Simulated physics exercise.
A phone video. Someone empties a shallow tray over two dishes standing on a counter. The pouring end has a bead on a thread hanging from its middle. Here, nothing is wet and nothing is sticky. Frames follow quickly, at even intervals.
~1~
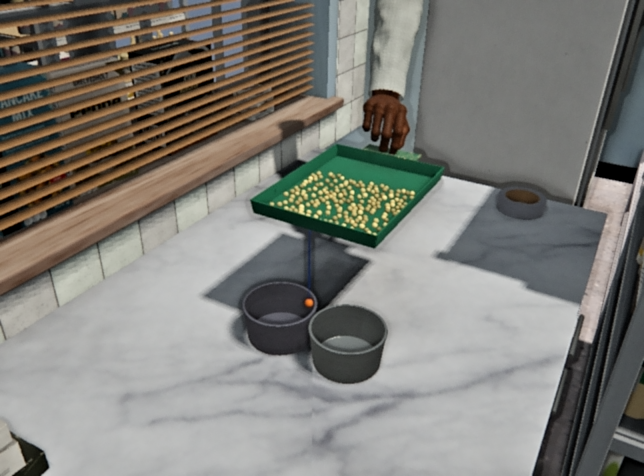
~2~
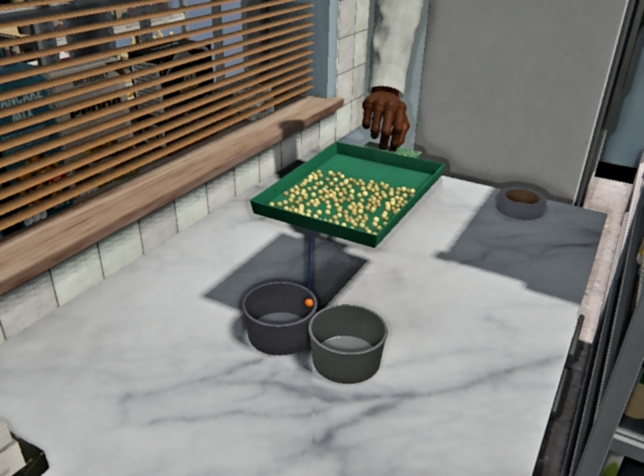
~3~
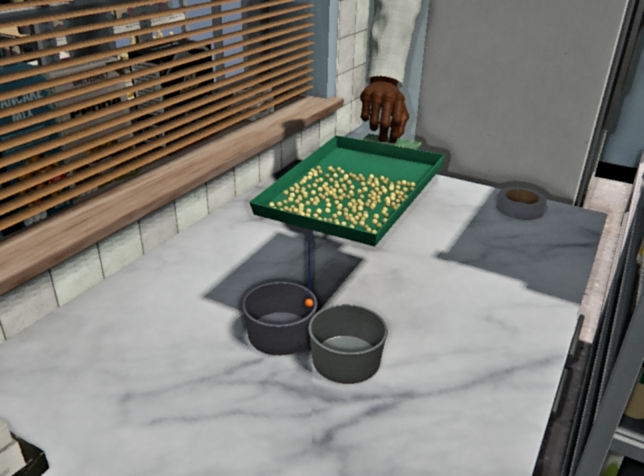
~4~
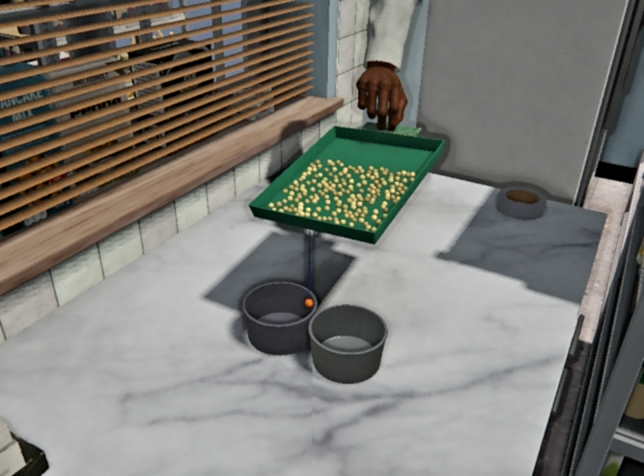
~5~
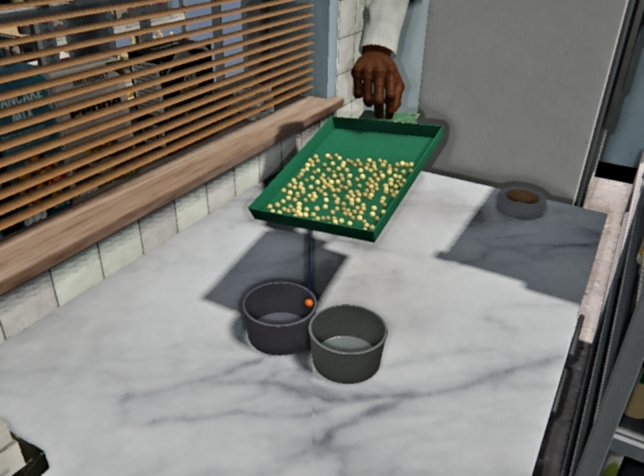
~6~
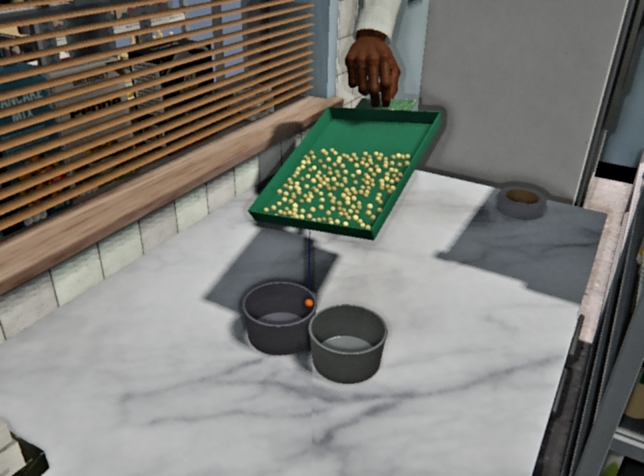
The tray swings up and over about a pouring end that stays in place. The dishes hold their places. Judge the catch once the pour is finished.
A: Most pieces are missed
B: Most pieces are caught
B, most pieces are caught.
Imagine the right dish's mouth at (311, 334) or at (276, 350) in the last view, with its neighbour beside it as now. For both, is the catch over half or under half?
Taking them in turn, it's beyond half and then short of half.
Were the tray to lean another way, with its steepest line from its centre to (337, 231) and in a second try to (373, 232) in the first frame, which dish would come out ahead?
Try one: The rightmost dish. Try two: The rightmost dish.
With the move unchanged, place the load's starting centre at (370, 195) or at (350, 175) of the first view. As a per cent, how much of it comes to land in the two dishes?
In order, 70 per cent then 70 per cent.
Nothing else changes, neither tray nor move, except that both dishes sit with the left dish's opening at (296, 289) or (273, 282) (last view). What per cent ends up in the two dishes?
Roughly 10% first, roughly 40% second.
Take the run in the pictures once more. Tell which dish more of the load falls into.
Well, that is left of the pair.
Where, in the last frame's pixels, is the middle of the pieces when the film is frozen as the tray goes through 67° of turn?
The load is centred around (291, 210).
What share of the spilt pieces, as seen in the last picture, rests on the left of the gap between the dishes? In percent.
I'd guess close to 100 %.
Soon, tray tipped steeply; nearly all on the tray; a stray few outside both; a stray few in the air.
A while on, tray tipped past a quarter turn; about two thirds on the tray; a small part in the left dish; a stray few outside both; about a quarter in the air.
Towards the end, tray tipped past a quarter turn; about two thirds in the left dish; about a third outside both.
Finally, tray tipped past a quarter turn; none in the right dish; about two thirds in the left dish; about a third outside both.
